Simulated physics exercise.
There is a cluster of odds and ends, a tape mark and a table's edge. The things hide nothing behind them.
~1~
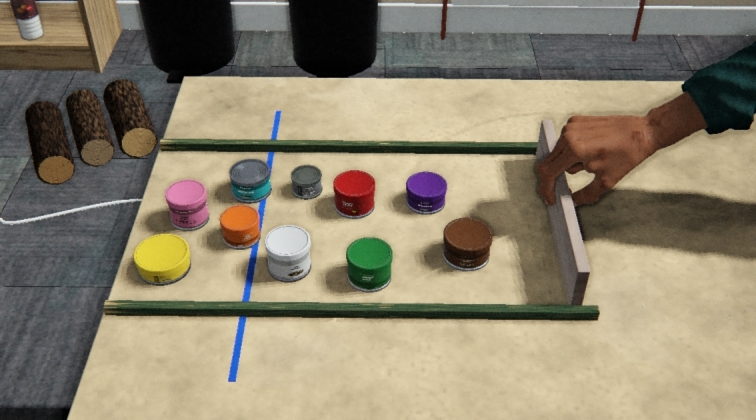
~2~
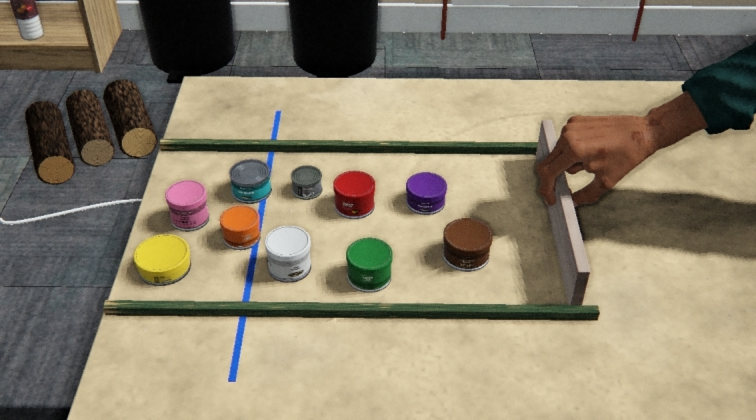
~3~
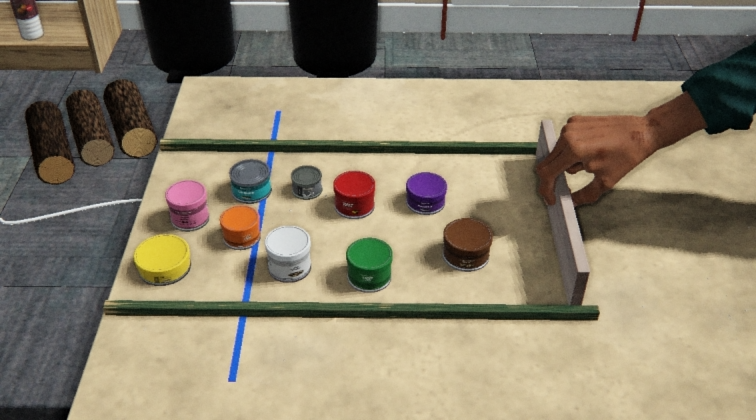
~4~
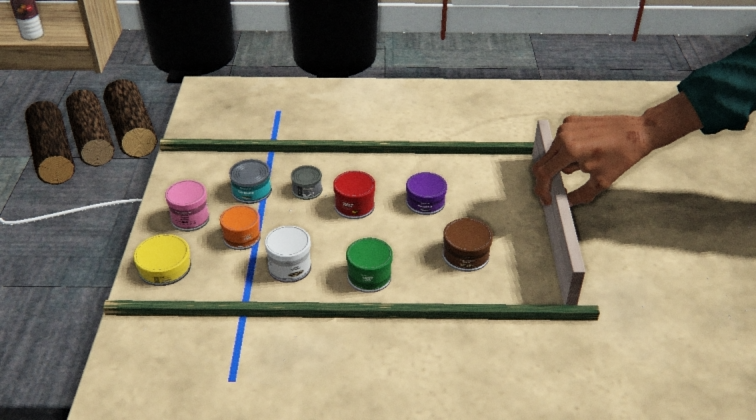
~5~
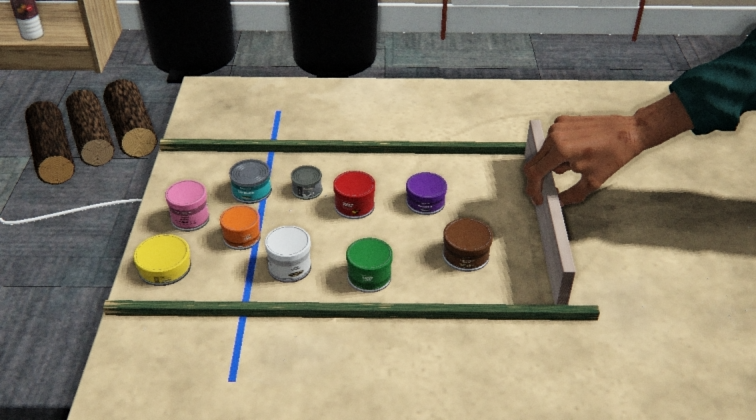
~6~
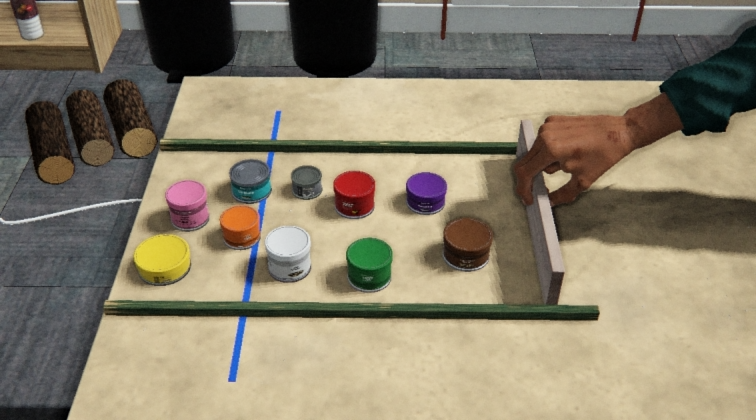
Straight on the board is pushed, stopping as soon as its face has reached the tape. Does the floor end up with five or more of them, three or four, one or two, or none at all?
The floor ends up with none at all.
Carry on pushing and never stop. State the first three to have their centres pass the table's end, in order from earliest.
It runs the yellow tin, the pink tin, and lastly the orange pot.
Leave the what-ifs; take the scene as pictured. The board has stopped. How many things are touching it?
4 are in contact with it.
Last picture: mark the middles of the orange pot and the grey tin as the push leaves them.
The orange pot comes to rest close to (186, 232), while the grey tin rests close to (252, 171).
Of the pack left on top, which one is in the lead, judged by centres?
The one in question is the yellow tin.
Early on, none off yet; yellow tin at rest near (163, 260); pink tin at rest near (188, 206); orange pot at rest near (241, 228).
Finally, the number that fall off is zero.
